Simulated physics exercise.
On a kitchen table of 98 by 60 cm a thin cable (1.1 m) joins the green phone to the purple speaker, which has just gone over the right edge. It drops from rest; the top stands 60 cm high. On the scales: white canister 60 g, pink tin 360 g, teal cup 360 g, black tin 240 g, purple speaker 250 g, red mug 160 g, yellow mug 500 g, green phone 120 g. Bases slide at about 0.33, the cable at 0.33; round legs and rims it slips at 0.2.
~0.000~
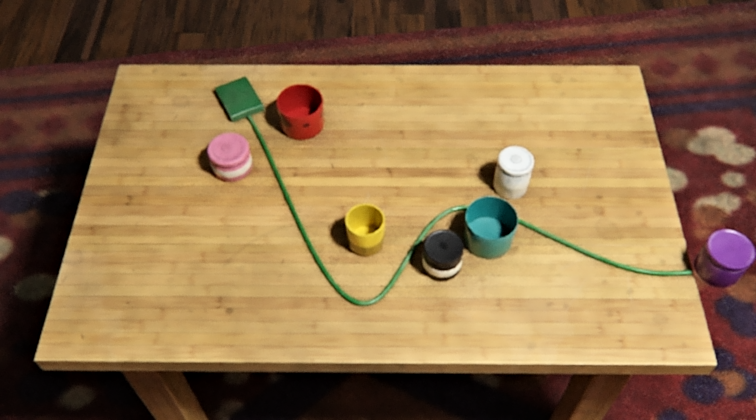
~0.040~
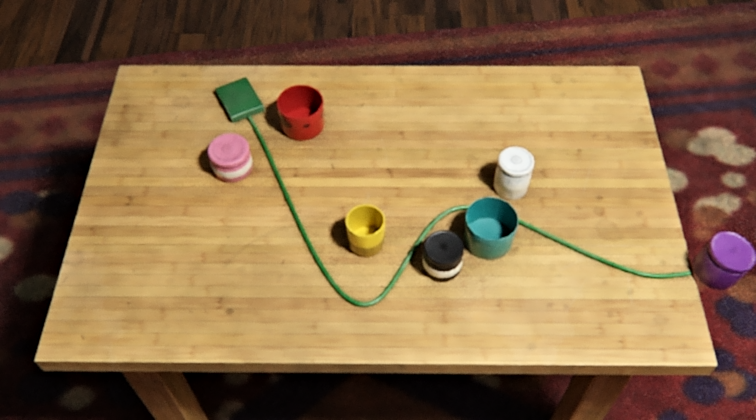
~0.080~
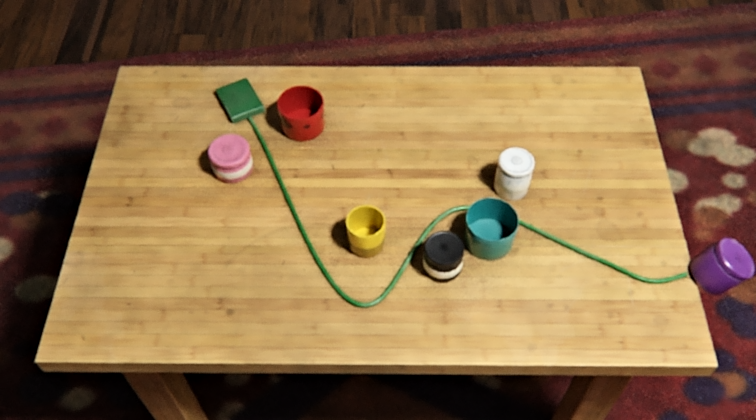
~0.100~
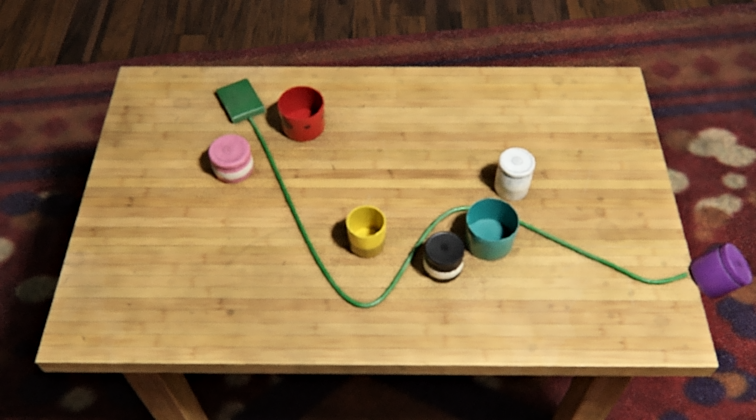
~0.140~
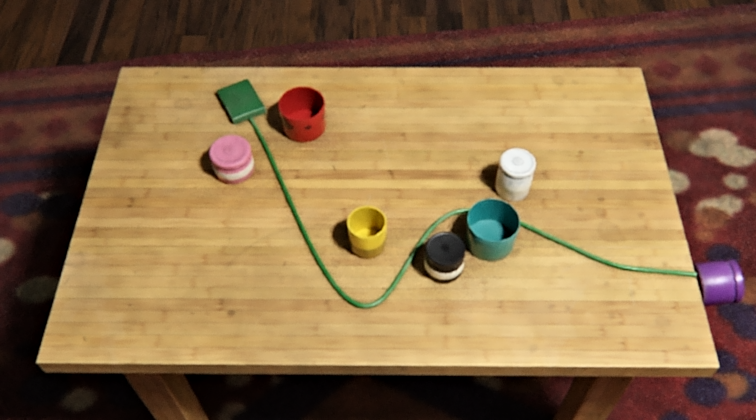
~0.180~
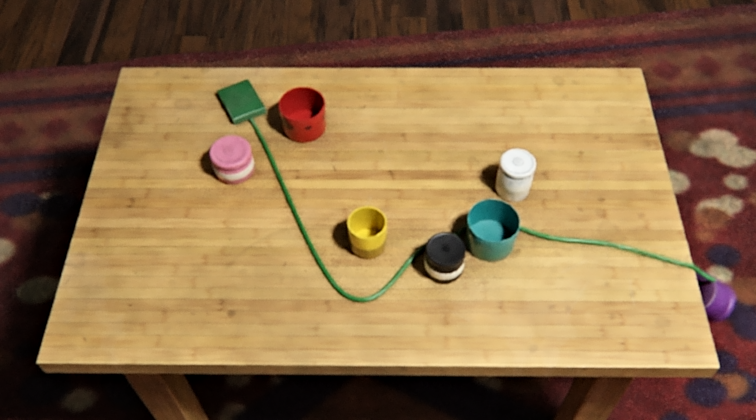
To begin with, a purple speaker sits at the right edge of a wooden table, joined by a thin green cable to a green phone among mugs and tins. The speaker tilts and drops over the edge, then the cable pulls straighter near it while the other items stay nearly still.
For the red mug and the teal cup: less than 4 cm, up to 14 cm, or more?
Result: Red mug stays in the low band, teal cup stays in the low band.
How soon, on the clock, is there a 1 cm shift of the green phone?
About: Green phone 0.30 s.
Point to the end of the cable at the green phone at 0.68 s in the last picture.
Near (316, 211).
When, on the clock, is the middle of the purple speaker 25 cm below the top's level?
About: 0.34 s.
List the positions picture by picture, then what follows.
The first frame shows red mug (300, 101); teal cup (492, 217); cable runs through (628, 268) (402, 267) (316, 256) (271, 161).
The second frame shows purple speaker (731, 250); cable runs through (627, 270) (403, 267) (272, 162).
The third frame shows purple speaker (722, 267); cable runs through (627, 272) (403, 268) (272, 162).
The fourth frame shows purple speaker (721, 272); cable runs through (627, 273) (403, 269) (272, 163).
The fifth frame shows purple speaker (716, 283); cable runs through (632, 269) (404, 269) (273, 163).
The sixth frame shows red mug (302, 103); teal cup (494, 220); cable runs through (660, 258) (527, 231) (409, 261) (318, 259) (273, 164).
By 0.4 s, the cable's tail end at (279, 155); red mug 1 cm off its start, teal cup 1 cm off its start, green phone 10 cm off its start.
By 0.7 s, the cable's tail end at (316, 211); red mug 1 cm off its start, teal cup 1 cm off its start, green phone 24 cm off its start.
By 0.9 s, the cable's tail end at (353, 248); red mug 1 cm off its start at (309, 105), teal cup 1 cm off its start at (497, 226), green phone 34 cm off its start at (327, 235).
By 1.2 s, the cable's tail end at (353, 248); red mug 1 cm off its start, teal cup 1 cm off its start, green phone 34 cm off its start.
By 2.4 s, the cable's tail end at (353, 248); red mug 1 cm off its start at (309, 105), teal cup 1 cm off its start at (497, 226), green phone 34 cm off its start at (327, 235), purple speaker over the edge.
